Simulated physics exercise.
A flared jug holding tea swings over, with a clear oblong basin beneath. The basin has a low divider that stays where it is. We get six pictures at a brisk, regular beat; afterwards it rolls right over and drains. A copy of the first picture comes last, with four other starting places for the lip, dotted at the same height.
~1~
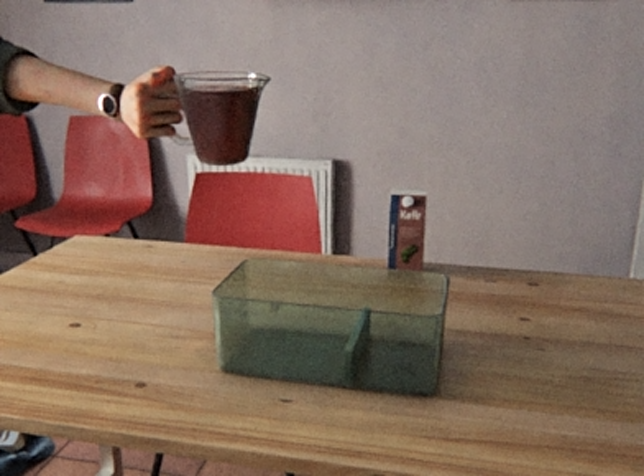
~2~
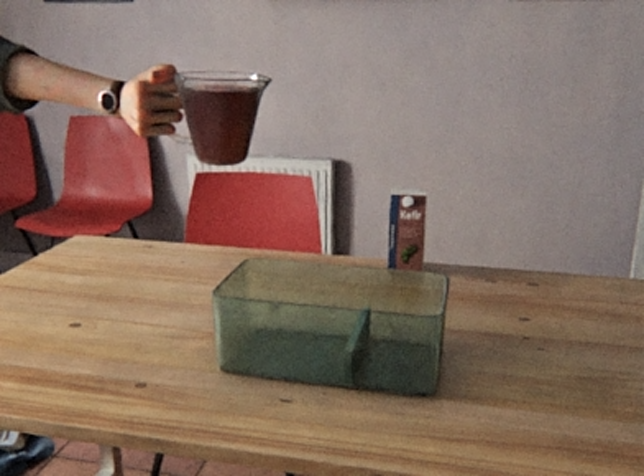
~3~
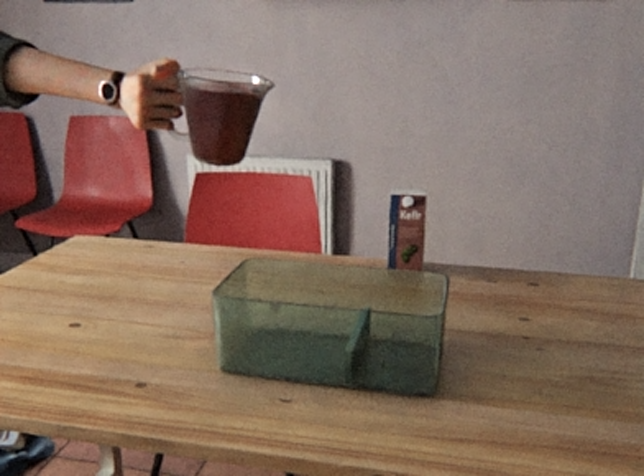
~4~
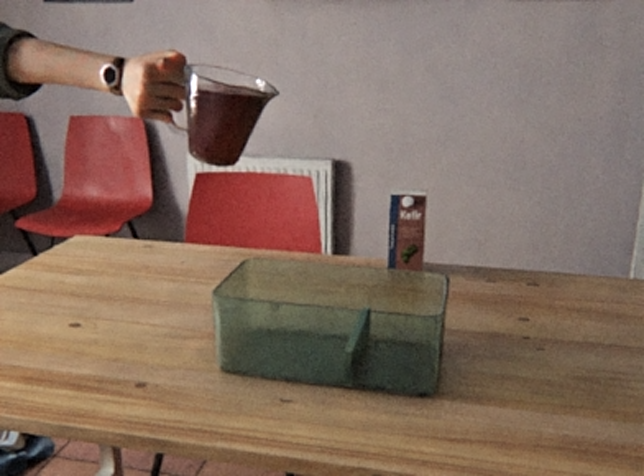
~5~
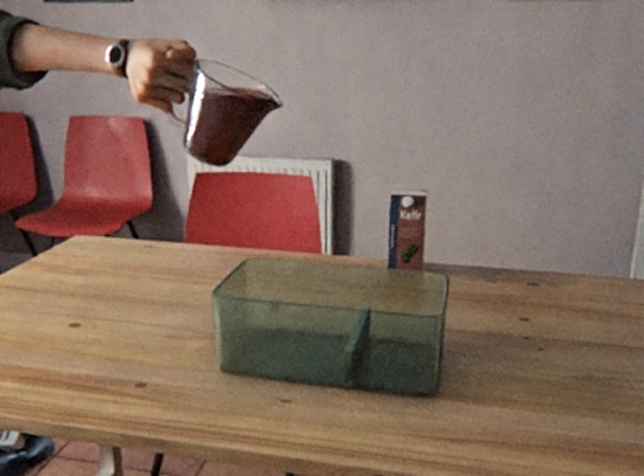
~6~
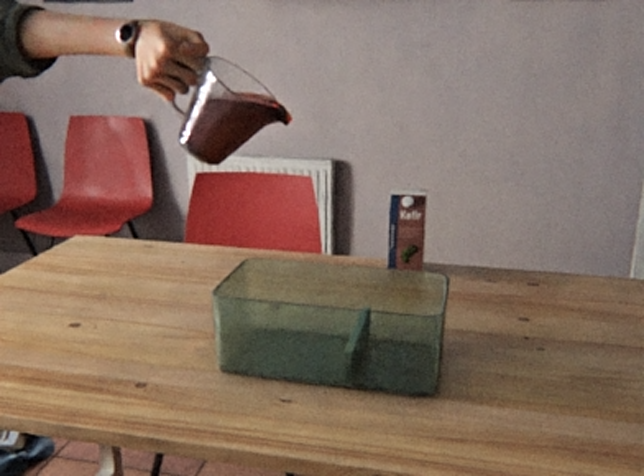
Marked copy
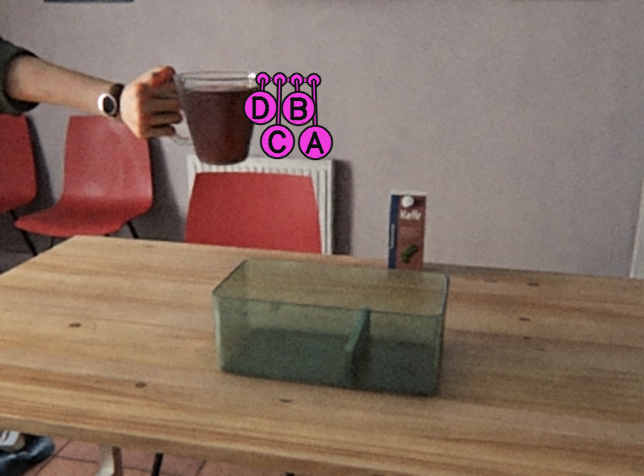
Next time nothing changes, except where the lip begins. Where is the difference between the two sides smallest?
Place A does it best.
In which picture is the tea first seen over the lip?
Picture 6.
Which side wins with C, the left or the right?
The left one.
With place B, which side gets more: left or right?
The left one.
In magenta, A at (313, 80); B at (296, 80); C at (279, 79); D at (262, 79).
For place A, about 46 % ends left of the wall and 49 % right of it; 5 % is lost outside.
For place B, about 63 % ends left of the wall and 30 % right of it; 7 % is lost outside.
For place C, about 79 % ends left of the wall and 11 % right of it; 10 % is lost outside.
For place D, about 89 % ends left of the wall and 4 % right of it; 6 % is lost outside.
